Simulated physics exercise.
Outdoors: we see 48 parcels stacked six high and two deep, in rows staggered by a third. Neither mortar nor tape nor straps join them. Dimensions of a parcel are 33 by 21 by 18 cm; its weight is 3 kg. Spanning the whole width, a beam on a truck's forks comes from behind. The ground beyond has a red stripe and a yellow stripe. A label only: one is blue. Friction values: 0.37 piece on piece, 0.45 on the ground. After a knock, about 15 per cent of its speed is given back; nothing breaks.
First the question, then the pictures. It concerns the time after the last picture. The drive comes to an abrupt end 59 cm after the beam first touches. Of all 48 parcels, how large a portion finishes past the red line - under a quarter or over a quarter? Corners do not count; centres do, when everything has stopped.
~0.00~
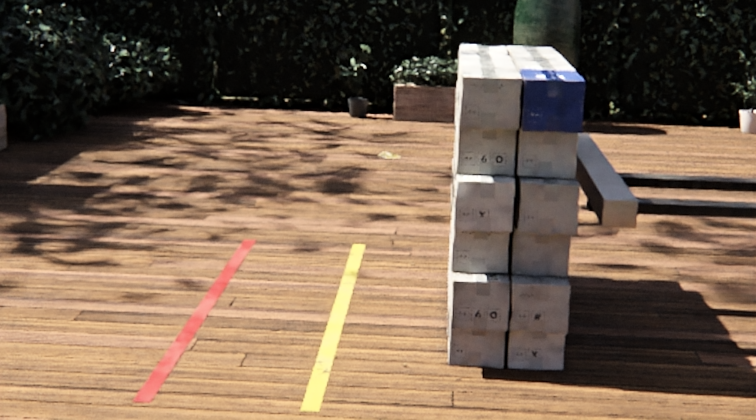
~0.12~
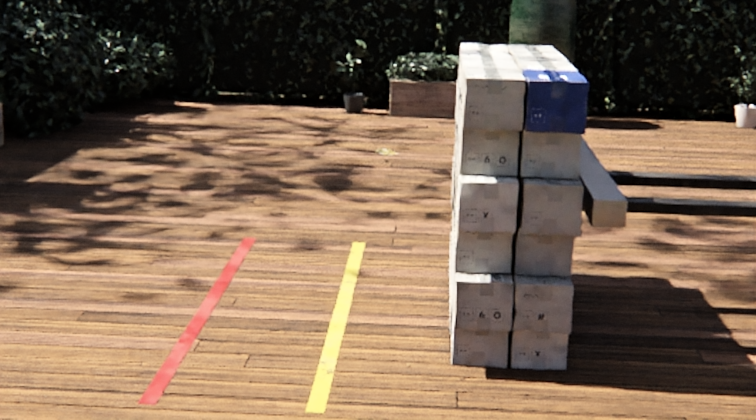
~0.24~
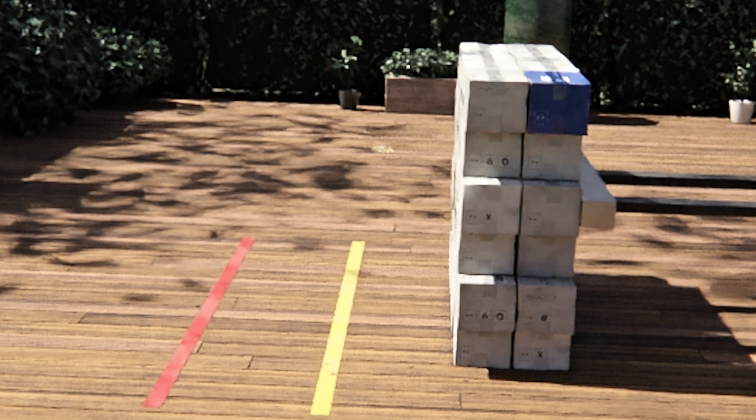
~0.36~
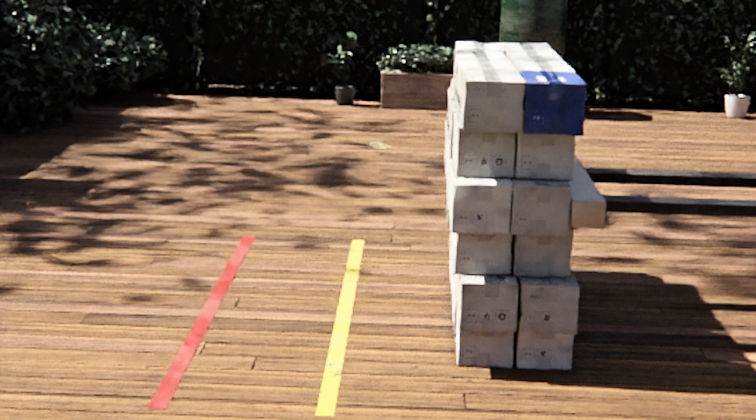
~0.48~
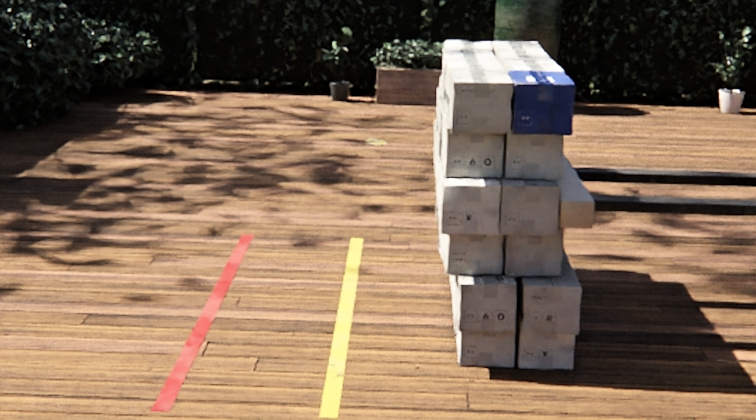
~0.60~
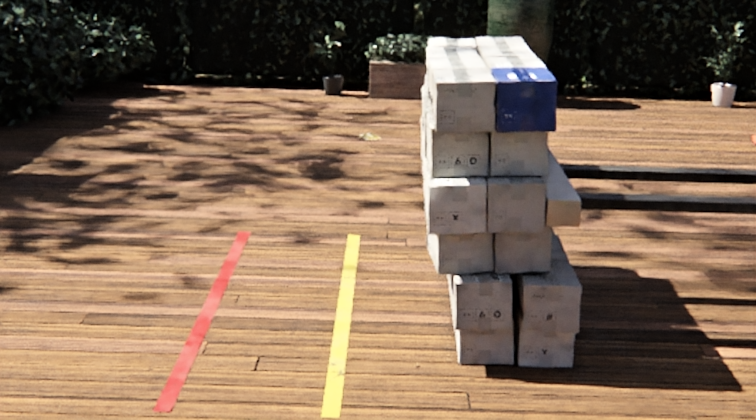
The portion is under a quarter.
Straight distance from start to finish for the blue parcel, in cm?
The blue one ends about 80 cm from its start.
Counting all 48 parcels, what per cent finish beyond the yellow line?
That would be roughly 40 percent of them.
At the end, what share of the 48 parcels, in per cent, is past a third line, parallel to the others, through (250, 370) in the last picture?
Share past the line: Close to 15 per cent.
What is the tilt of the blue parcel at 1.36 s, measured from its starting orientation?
At that moment, roughly 5 degrees.
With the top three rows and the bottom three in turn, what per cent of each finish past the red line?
Of the top ones 20 percent, of the bottom ones 0 percent.
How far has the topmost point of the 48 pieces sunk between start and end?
15 cm.
By 0.76 s, none of the 48 parcels past the red line, 39 disturbed; blue parcel tilted 9°.
By 1.06 s, none of the 48 parcels past the red line, 39 disturbed; blue parcel tilted 10°.
By 1.36 s, none of the 48 parcels past the red line, 39 disturbed; blue parcel tilted 3°.
By 1.64 s, 4 of the 48 parcels past the red line; blue parcel tilted 12°, 16 cm lower.
When it is over (2.9 s), 4 of the 48 parcels past the red line; blue parcel 16 cm lower. That is 8 per cent. In pixels of the last frame, middles, blue parcel near (352, 138).
